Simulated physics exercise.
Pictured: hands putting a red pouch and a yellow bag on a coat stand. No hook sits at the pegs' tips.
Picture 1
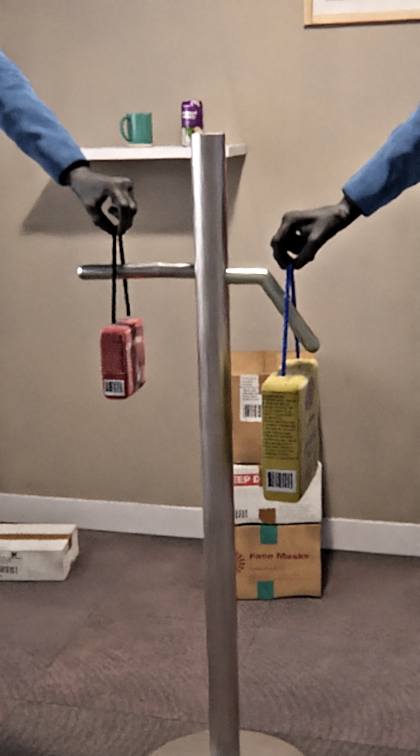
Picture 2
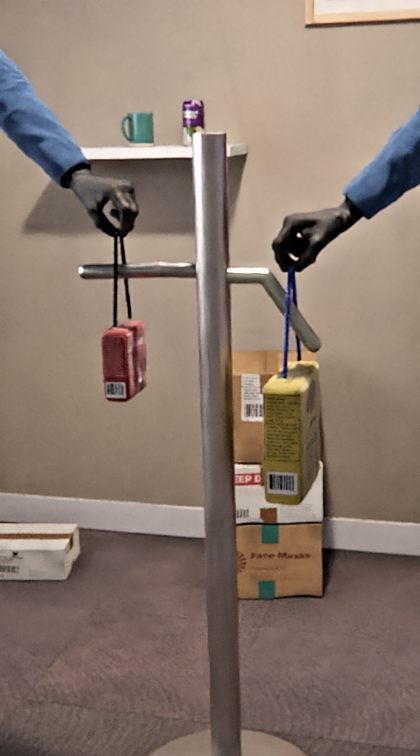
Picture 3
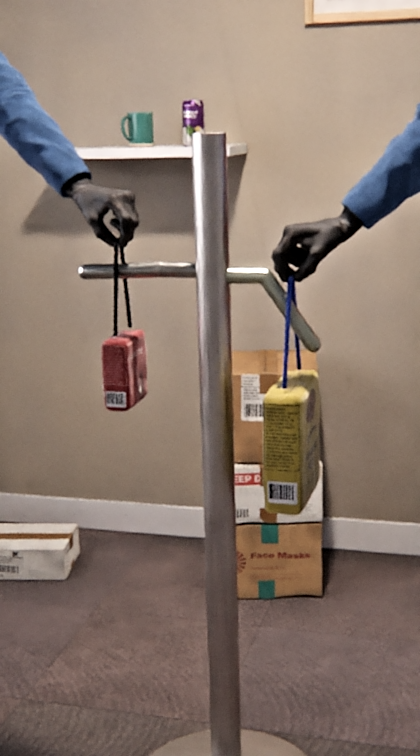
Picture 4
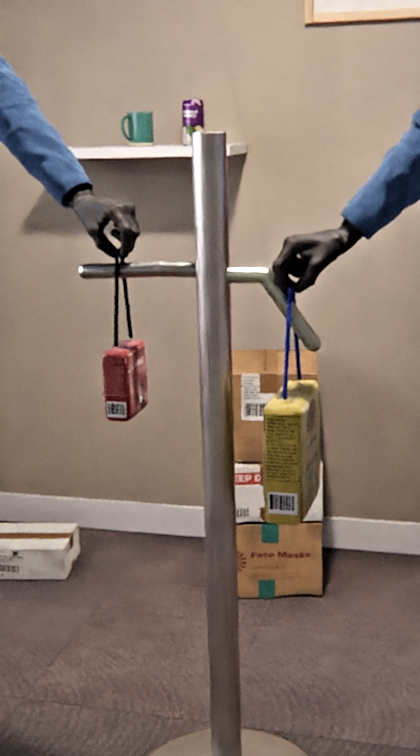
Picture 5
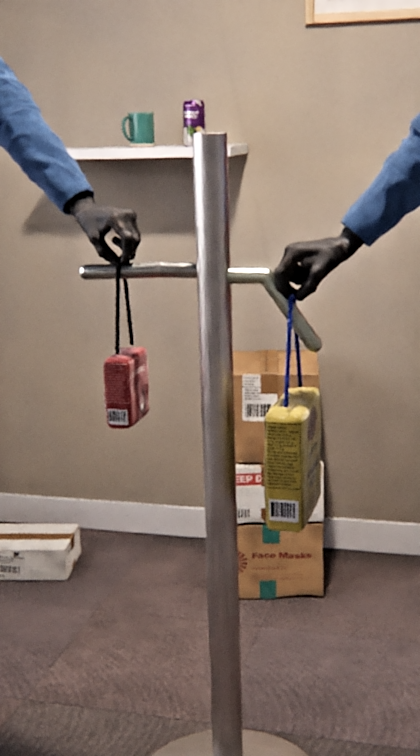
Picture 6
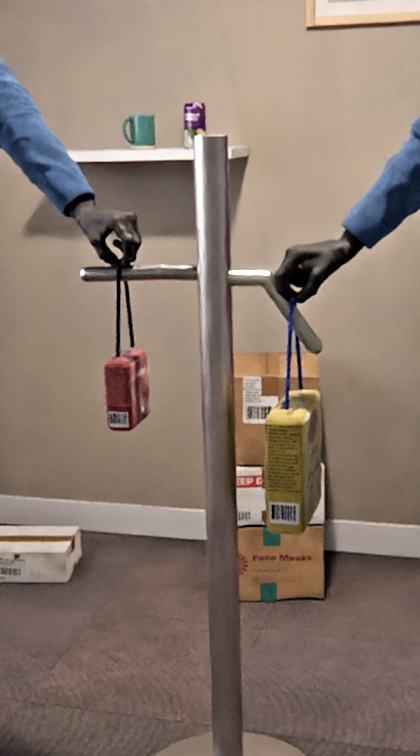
Two gloved hands lowering a small red pouch and a larger yellow bag by their cords slightly beside a metal stand's pegs.
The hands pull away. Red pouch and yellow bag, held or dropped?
The red pouch stays aloft; the yellow bag comes free.
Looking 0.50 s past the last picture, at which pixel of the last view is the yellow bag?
By that point its middle has reached (275, 749) in the last view.
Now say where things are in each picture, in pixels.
Red pouch (123, 358); yellow bag (292, 429); left peg tip (85, 272); right peg tip (312, 345), in the first frame.
Red pouch (125, 360); yellow bag (293, 432), in the second frame.
Red pouch (125, 370); yellow bag (293, 441), in the third frame.
Red pouch (126, 380); yellow bag (293, 451), in the fourth frame.
Red pouch (127, 387); yellow bag (294, 458), in the fifth frame.
Red pouch (128, 389); yellow bag (295, 461); left peg tip (88, 274), about level; right peg tip (315, 347), sloping steeply down, in the sixth frame.
Then, 0.26 s on from there, red pouch still up near (128, 391); yellow bag falling near (296, 557).
Then, 0.50 s on from there, red pouch still up near (126, 392); yellow bag on the floor near (275, 748).
Then, 0.74 s on from there, red pouch still up near (126, 391); yellow bag on the floor.
In the end, red pouch still up near (126, 392); yellow bag on the floor. The red pouch remains on its peg and the yellow bag slips off its peg.
